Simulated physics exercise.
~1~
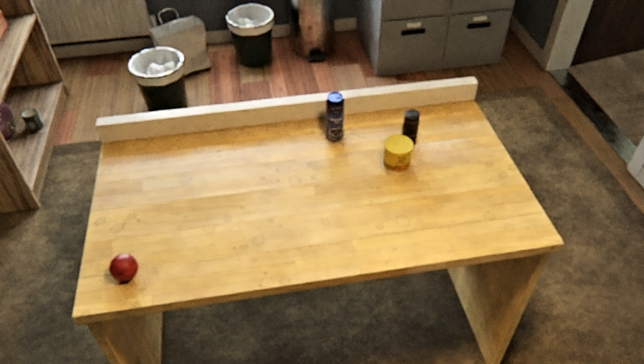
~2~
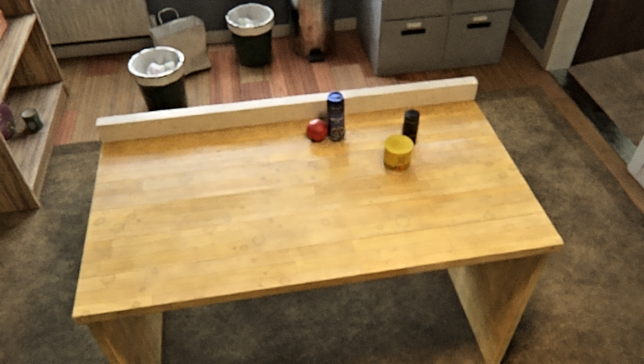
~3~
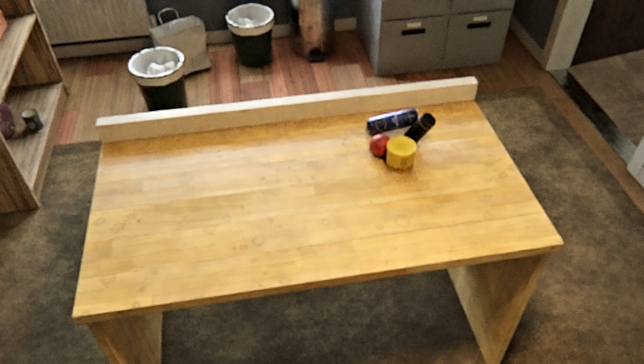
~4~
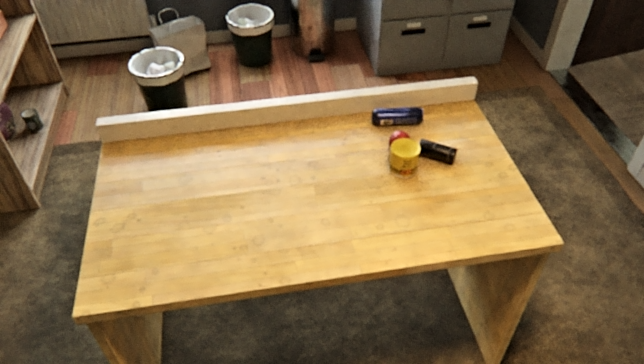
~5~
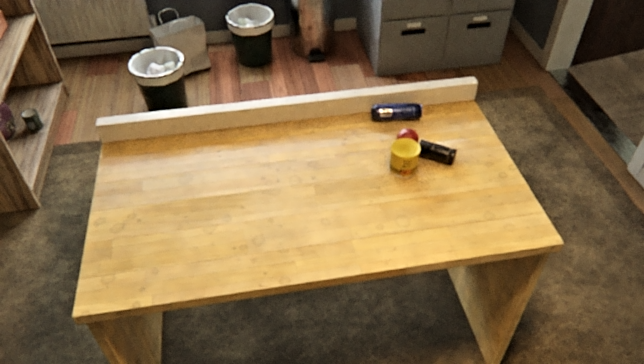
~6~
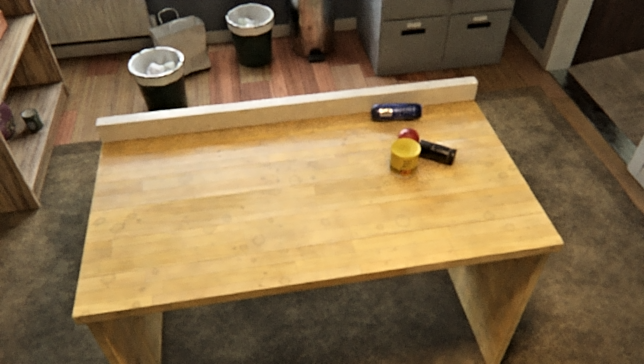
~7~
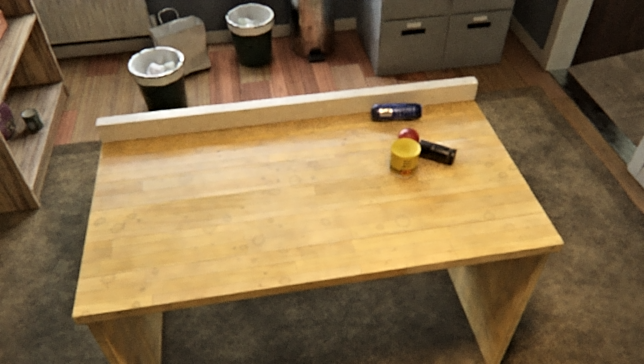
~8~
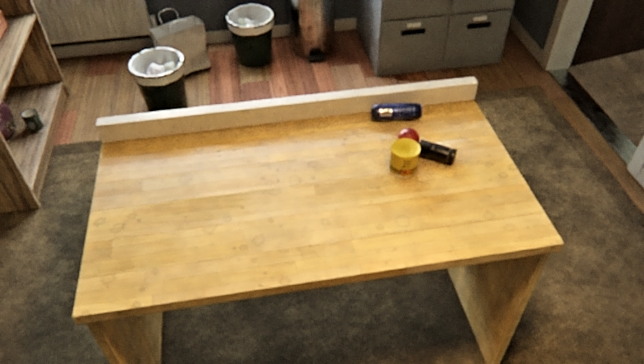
A red ball sits near the left front corner of a light wooden table, seen from above in a room with bins and grey drawers behind. Toward the right rear stand a blue can, a black shaker and a yellow tin, with a pale rail along the far edge. The ball travels right and away to the can, which topples to the right. The ball moves on among the objects, and the shaker leans, then falls. At the end, the can and shaker lie on their sides, with the ball resting behind the upright tin.
